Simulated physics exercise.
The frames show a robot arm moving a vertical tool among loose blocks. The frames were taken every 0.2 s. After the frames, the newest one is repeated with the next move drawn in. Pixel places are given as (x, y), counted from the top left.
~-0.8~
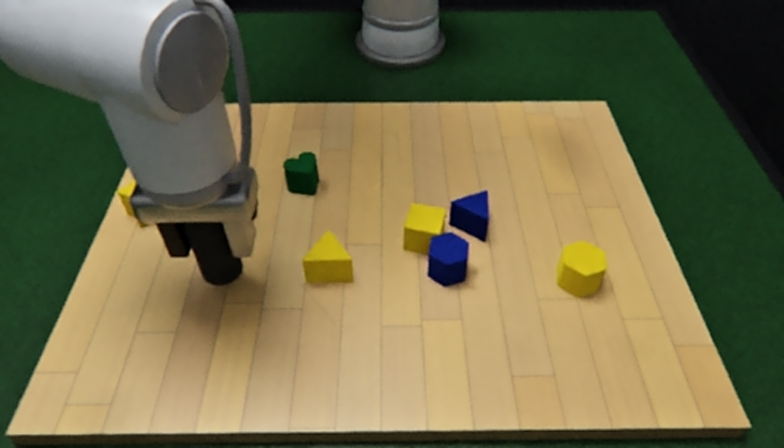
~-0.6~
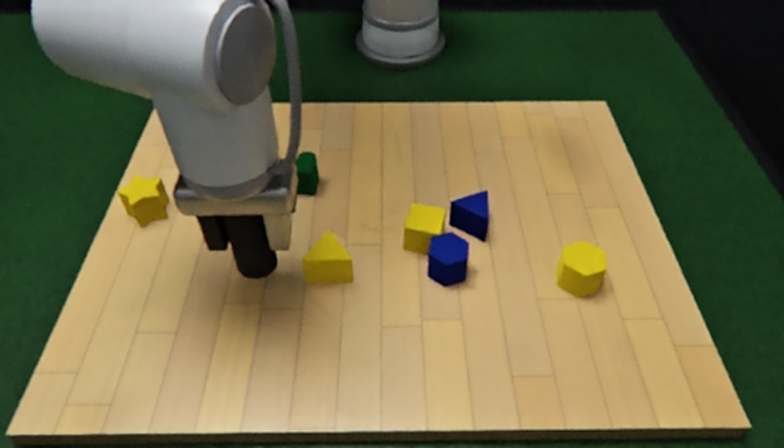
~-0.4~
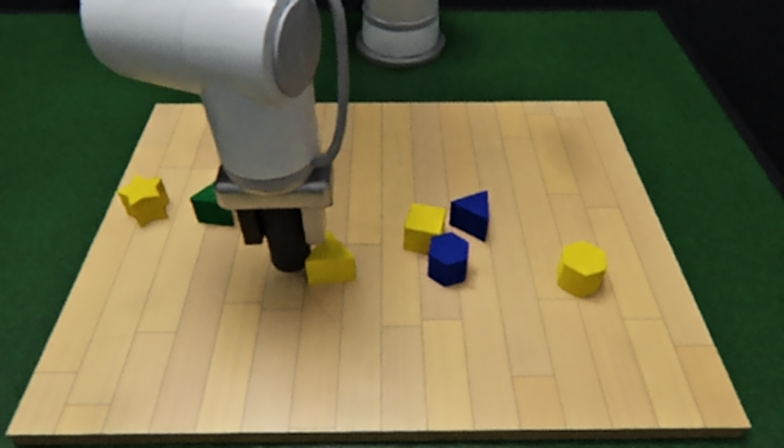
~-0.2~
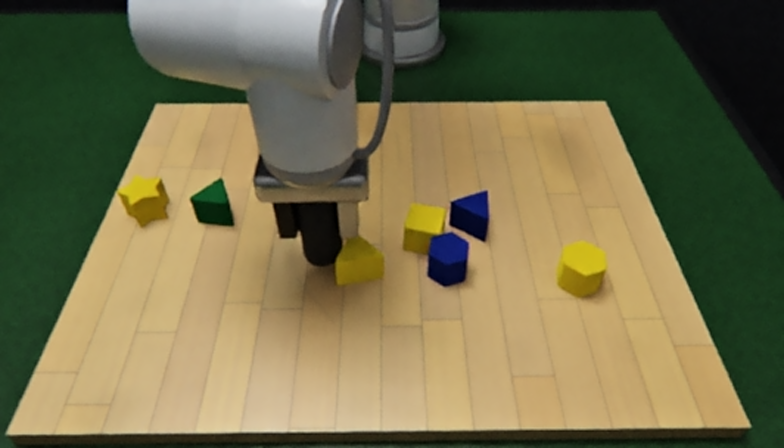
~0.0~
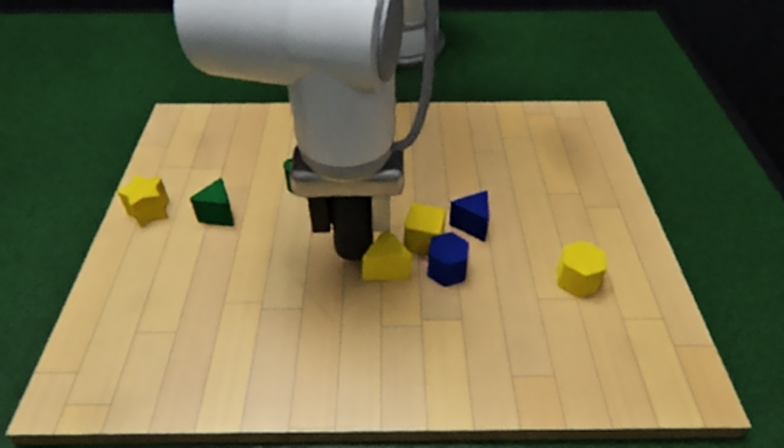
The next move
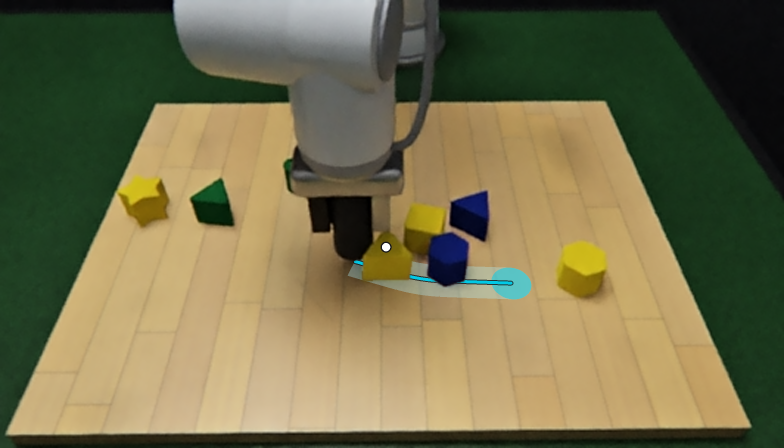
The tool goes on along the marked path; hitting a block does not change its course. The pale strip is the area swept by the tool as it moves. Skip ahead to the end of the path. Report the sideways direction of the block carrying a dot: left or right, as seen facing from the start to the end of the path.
Taking start-to-end as forward, the block's sideways shift goes to the right.
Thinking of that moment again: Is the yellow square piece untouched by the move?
Yes.
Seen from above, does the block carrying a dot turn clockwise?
I'd say yes.
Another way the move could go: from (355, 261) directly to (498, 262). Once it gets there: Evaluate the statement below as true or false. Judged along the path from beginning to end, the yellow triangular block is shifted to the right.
The statement is true.
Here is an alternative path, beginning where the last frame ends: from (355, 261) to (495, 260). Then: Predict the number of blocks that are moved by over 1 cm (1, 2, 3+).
I'd say three or more blocks get moved.
The drawn path runs from (355, 261) over (404, 275) and (457, 281) to (511, 283); the dot is on the yellow triangular block.
On the path given first. One third of the way, tool (406, 261); yellow triangular block (438, 266); blue six-sided block (464, 249), turned 45° anticlockwise.
Two thirds of the way, tool (459, 267); yellow triangular block (488, 281); blue six-sided block (495, 245), turned 85° anticlockwise.
At the end, tool (515, 269); yellow triangular block (519, 289), turned 75° clockwise; yellow square piece not moved; blue six-sided block (532, 234), turned 140° anticlockwise; yellow six-sided block not moved.
